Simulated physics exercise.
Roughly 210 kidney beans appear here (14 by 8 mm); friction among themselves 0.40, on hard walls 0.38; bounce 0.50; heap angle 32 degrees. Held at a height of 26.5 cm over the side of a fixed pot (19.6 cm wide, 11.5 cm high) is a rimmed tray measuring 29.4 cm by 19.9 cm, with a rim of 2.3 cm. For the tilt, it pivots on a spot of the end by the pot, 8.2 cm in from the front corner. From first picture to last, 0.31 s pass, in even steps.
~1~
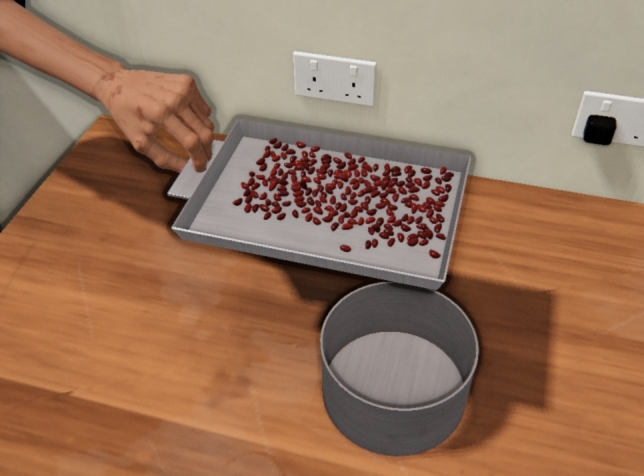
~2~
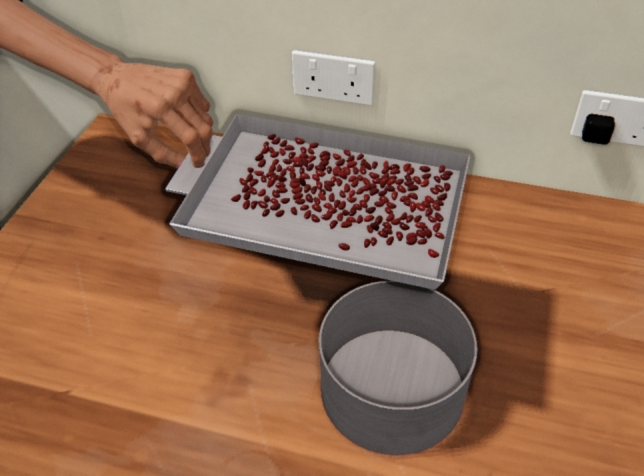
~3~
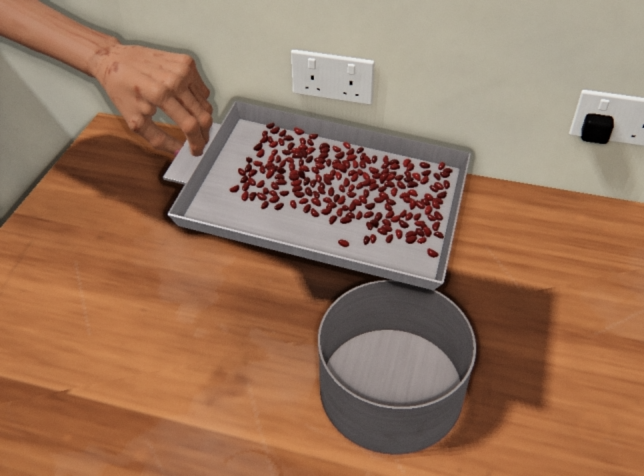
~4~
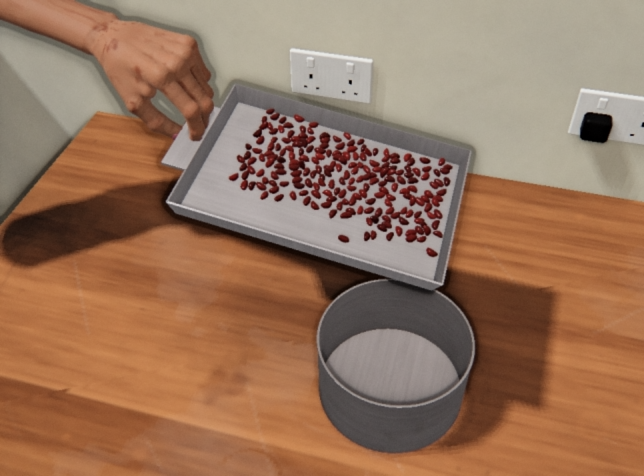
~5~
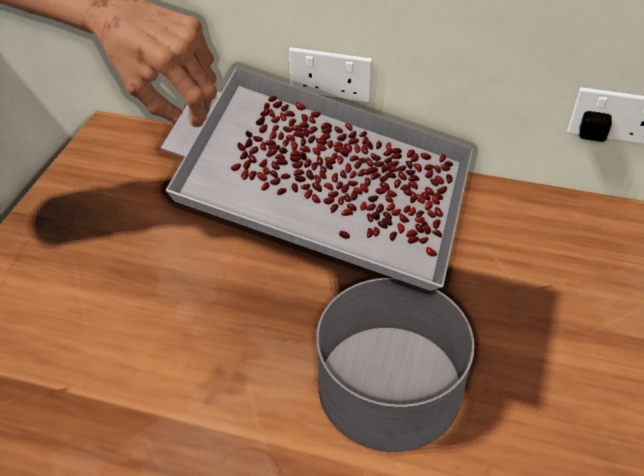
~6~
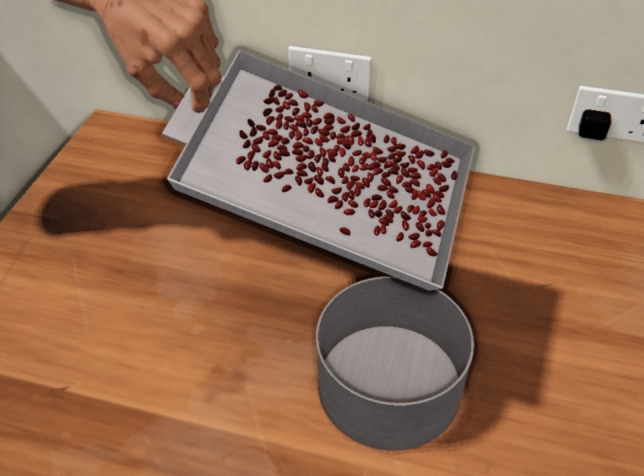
A grey rimmed tray scattered with dark red kidney beans sits at an angle on a wooden worktop against a pale wall, seen from above. A hand at upper left grips its pale end tab, an empty round grey pot stands at lower right, and white sockets line the wall, one holding a black plug. The hand steadily raises the tray's left end, tilting it towards the pot, while the beans keep their places on it and the view barely shifts.
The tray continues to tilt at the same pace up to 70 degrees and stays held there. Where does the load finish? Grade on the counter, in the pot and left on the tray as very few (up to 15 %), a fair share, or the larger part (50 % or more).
Counter: A fair share; pot: A fair share; tray: A fair share.
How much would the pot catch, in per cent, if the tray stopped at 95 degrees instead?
Then about 70 per cent.
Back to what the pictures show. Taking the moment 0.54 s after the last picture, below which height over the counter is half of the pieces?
Roughly 28 cm above the counter.
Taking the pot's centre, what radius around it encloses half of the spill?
28 cm.
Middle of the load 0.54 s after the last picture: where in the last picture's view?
Somewhere about (438, 248) in the last view.
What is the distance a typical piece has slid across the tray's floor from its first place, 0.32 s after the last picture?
Roughly 7 cm.
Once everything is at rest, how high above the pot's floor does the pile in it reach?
Measured height: Approx. 1.0 cm.
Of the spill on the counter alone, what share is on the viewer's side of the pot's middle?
Share: Some 70 %.
Then, 0.32 s after the last picture, tilt 44 degrees; the tray holds 100 %, the pot 0 %.
Then, 0.54 s after the last picture, tilt 61 degrees; the tray holds 90 %, the pot 0 %.
Then, 0.87 s after the last picture, tilt 70 degrees; the tray holds 50 %, the pot 20 %.
In the end, counter 25 %, pot 35 %, tray 35 %.
